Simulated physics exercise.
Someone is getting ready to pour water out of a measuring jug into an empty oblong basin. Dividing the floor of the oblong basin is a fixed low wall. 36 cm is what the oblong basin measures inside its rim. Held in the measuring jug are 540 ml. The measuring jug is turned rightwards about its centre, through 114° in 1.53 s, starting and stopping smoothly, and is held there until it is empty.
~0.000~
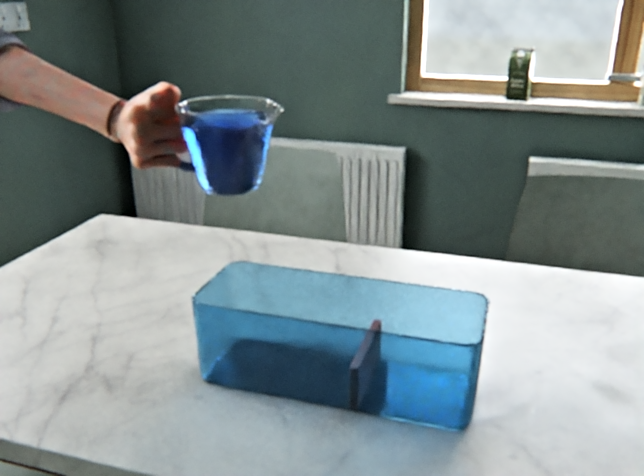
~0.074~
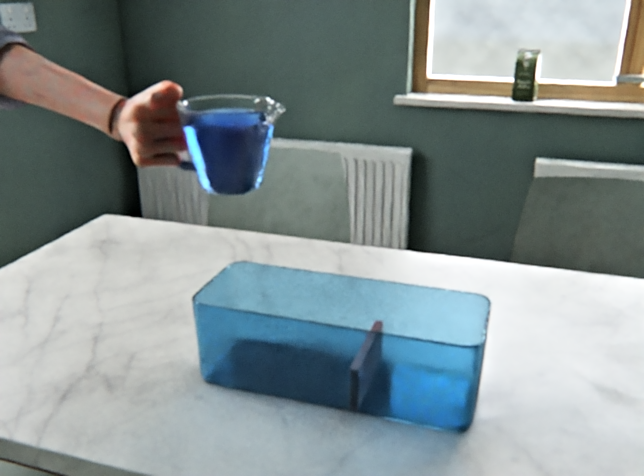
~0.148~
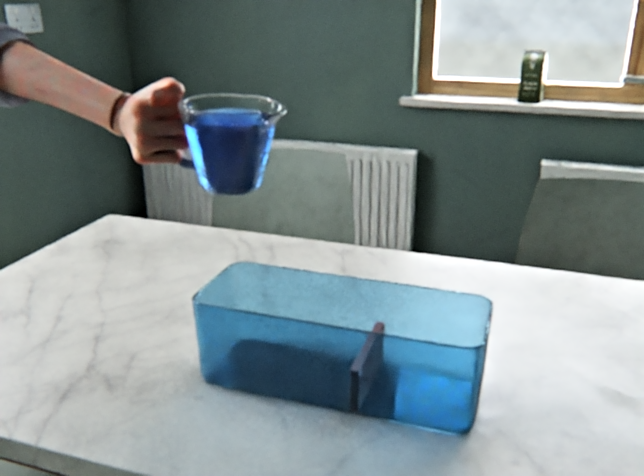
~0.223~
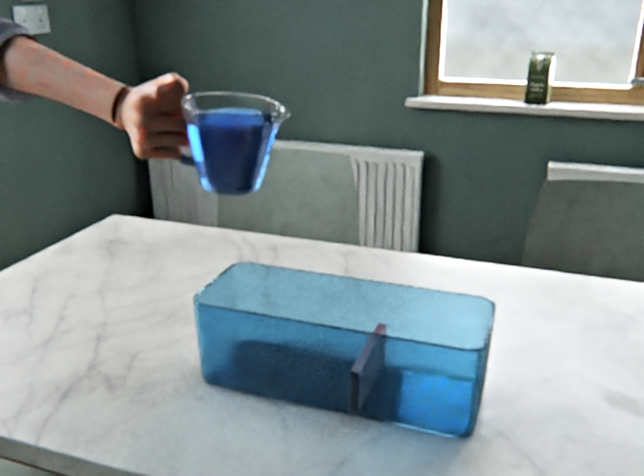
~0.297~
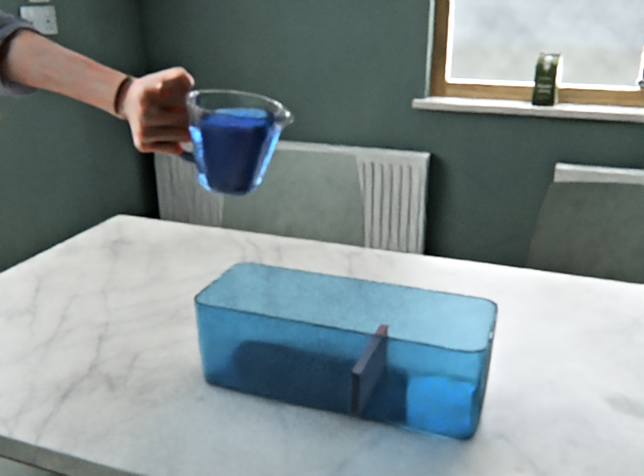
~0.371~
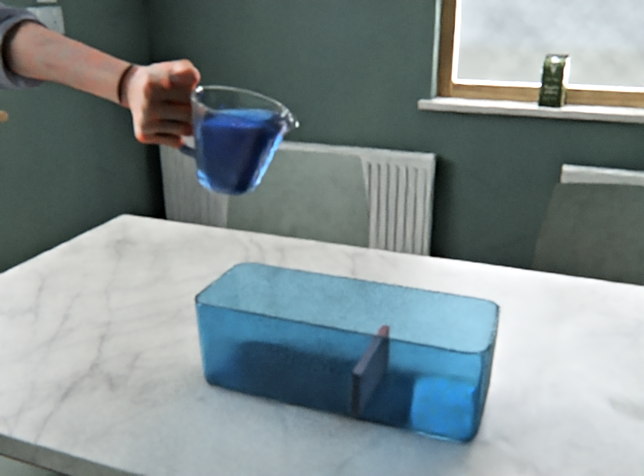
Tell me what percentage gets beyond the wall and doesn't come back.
Around 5 % gets beyond the wall and stays.
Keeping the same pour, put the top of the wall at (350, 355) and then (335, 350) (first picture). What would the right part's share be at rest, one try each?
First try about 40 %, second try about 70 %.
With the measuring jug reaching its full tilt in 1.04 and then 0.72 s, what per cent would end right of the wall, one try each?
Near 5 in a hundred on the first go and near 5 in a hundred on the second.
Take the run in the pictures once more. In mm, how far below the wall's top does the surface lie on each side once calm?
For the left, around 40 mm; for the right, around 58 mm.
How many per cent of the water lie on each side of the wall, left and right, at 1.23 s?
Around 78 on the left and around 3 on the right.
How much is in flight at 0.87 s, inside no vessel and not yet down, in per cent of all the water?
Near 26 per cent at that moment.
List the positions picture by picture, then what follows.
The first picture shows tilt 0°; pouring edge (282, 110); surface from (191, 114) to (270, 120); the oblong basin's rim runs from (211, 281) to (485, 320); the wall's top is at (367, 343).
The second picture shows tilt 1°; pouring edge (283, 110); surface from (192, 114) to (272, 120).
The third picture shows tilt 3°; pouring edge (285, 112); surface from (194, 113) to (274, 121).
The fourth picture shows tilt 6°; pouring edge (288, 115); surface from (197, 114) to (278, 121).
The fifth picture shows tilt 10°; pouring edge (292, 120); surface from (201, 113) to (284, 121).
The sixth picture shows tilt 16°; pouring edge (296, 126); surface from (205, 115) to (291, 122).
After 0.87 s the tilt is 69° and 57 per cent is still to pour, 16 is left of the wall and 1 right of it.
After 1.23 s the tilt is 104° and 5 per cent is still to pour, 78 is left of the wall and 3 right of it.
After 1.62 s the tilt is 114° and 0 per cent is still to pour, 91 is left of the wall and 5 right of it.
After 2.03 s the tilt is 114° and 0 per cent is still to pour, 91 is left of the wall and 5 right of it.
In the end 91 per cent lies left of the wall, 5 right of it and 4 outside.
